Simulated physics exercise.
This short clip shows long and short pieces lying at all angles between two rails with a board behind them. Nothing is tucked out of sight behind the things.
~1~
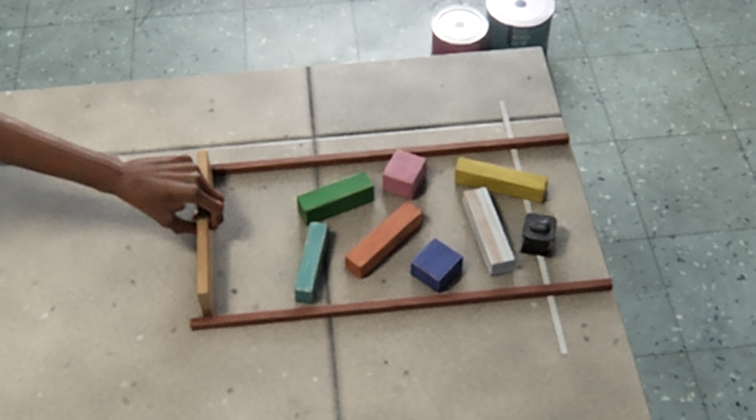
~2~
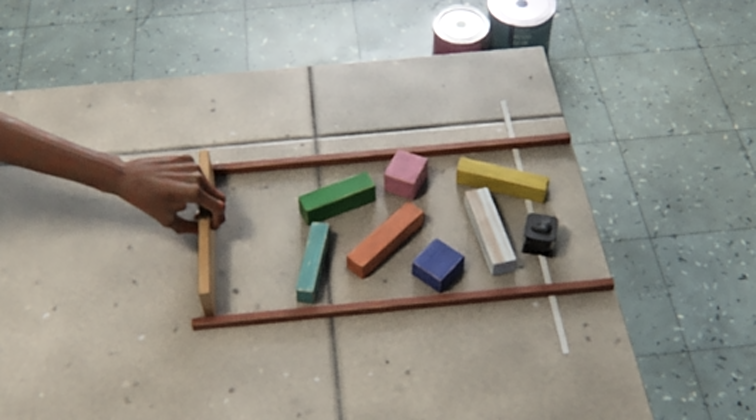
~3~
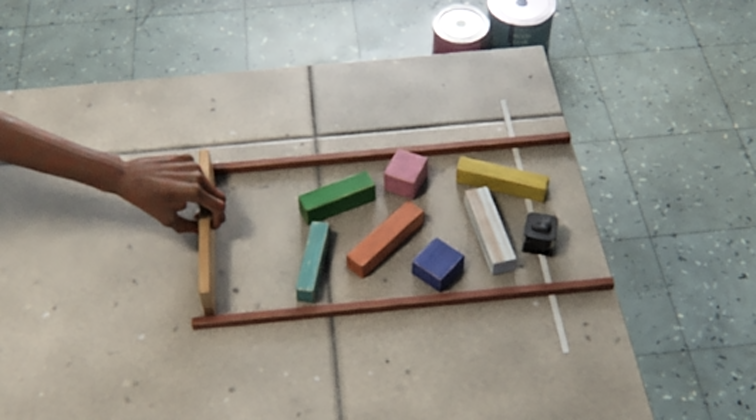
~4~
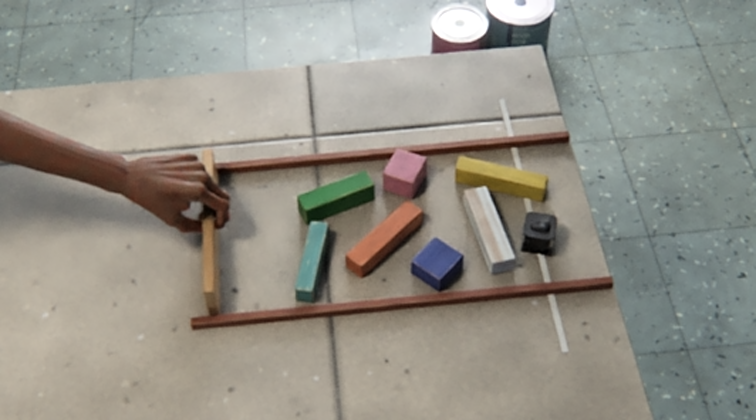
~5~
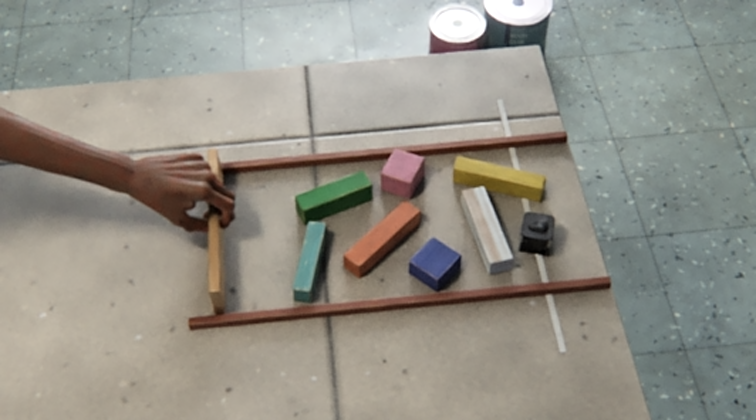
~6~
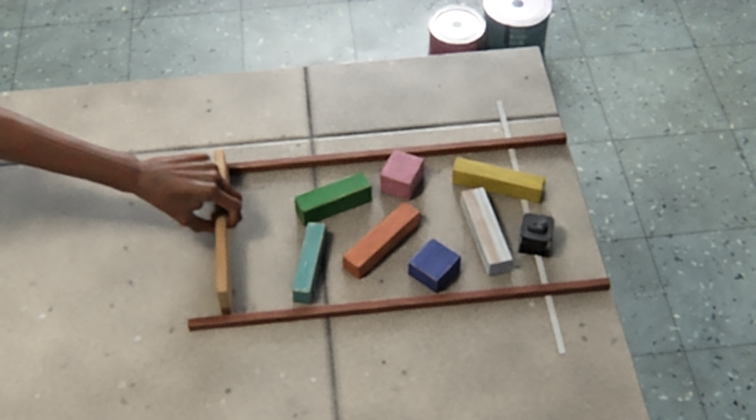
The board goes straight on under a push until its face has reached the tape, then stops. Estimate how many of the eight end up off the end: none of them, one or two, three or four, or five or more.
Three or four.
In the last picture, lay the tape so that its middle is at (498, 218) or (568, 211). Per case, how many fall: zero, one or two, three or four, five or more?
Taking the two tapes in that order, the answers are just one or two and five or over.
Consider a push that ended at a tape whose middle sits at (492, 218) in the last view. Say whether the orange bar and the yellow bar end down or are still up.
Outcome: Orange bar is still present, yellow bar goes missing.
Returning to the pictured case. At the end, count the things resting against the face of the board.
The count in contact is 2.
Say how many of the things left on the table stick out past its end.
Looks like 4 of them.
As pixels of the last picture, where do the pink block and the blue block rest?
Looks like one lands around (569, 151), and the other around (602, 257).
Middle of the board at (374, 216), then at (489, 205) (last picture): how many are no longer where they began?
First 6, then 8.
Early on, none off yet; black case at rest near (536, 235); yellow bar at rest near (498, 180); white stick at rest near (486, 231).
A while later, none off yet; black case at rest near (536, 235); yellow bar travelled a little near (540, 177); white stick travelled a little near (498, 230).
Further along, none off yet; black case leaning a little near (609, 223); yellow bar leaning well over near (593, 175); white stick travelled about its own width near (577, 222).
Finally, the number that fall off is three or four; lost, white stick, yellow bar and black case.
